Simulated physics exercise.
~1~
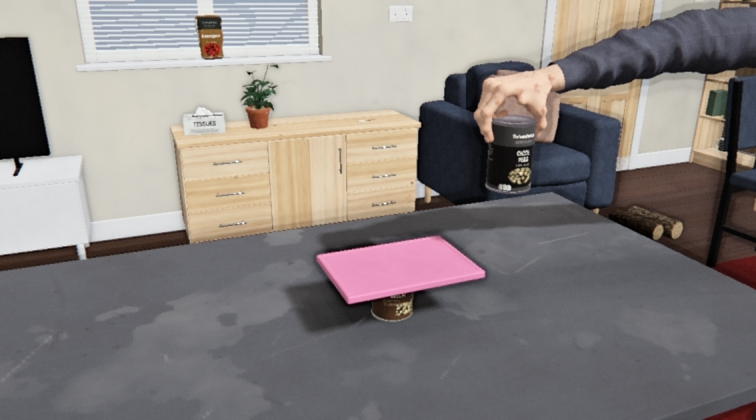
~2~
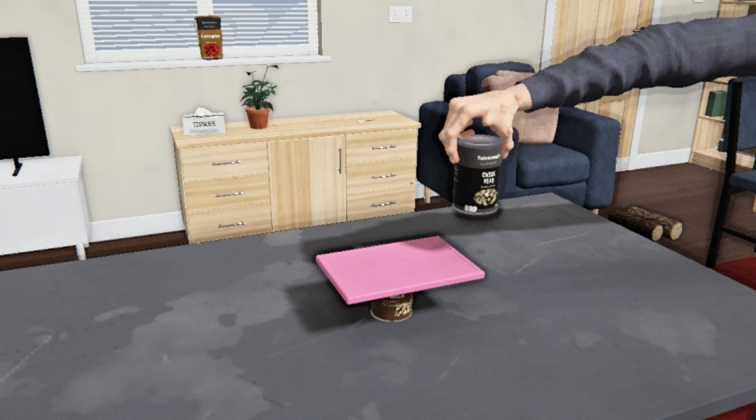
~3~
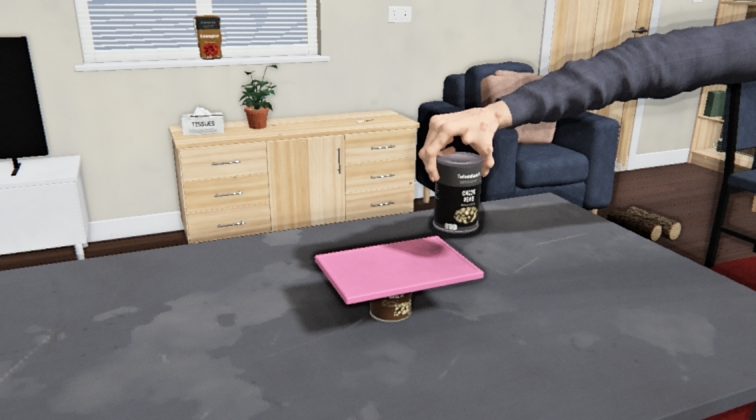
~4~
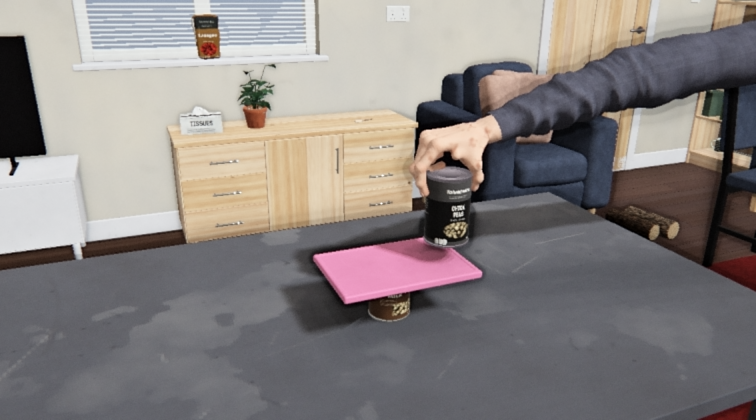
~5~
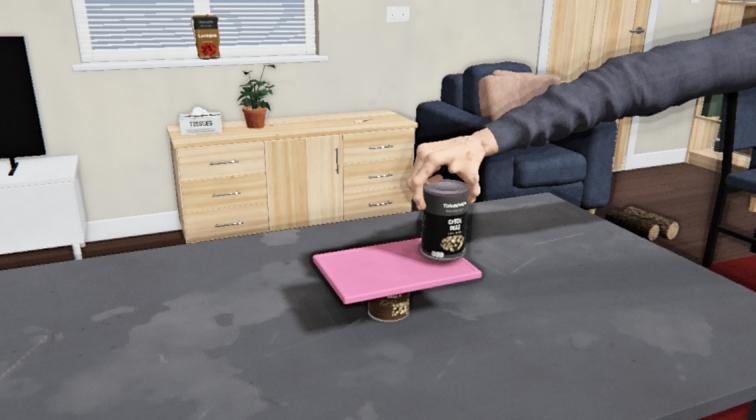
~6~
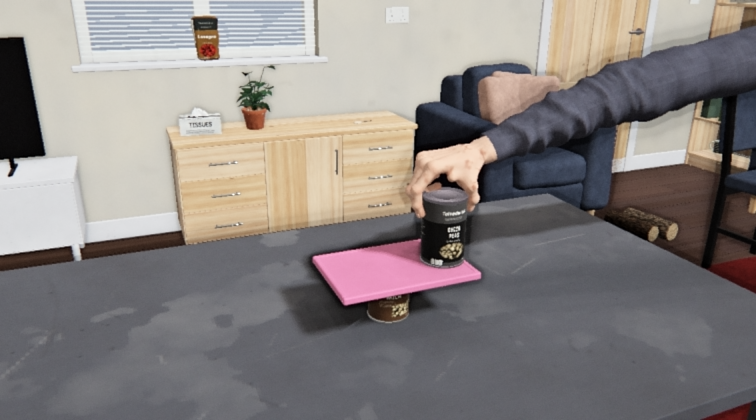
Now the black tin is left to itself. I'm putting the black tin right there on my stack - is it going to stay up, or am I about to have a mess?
Most likely the stack fails.
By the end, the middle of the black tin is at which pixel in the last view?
Roughly pixel (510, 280) in the last picture.
Then, 0.30 s on from there, black tin now fallen; pink lid turned 51° from how it was put.
Then, 0.40 s on from there, pink lid turned 62° from how it was put.
Then, 0.60 s on from there, pink lid turned 30° from how it was put.
Then, 0.90 s on from there, pink lid now fallen.
In the end, fallen, pink lid and black tin; brown tin unmoved. At the end, from the last picture's camera, black tin near (510, 280). The stack gives way.
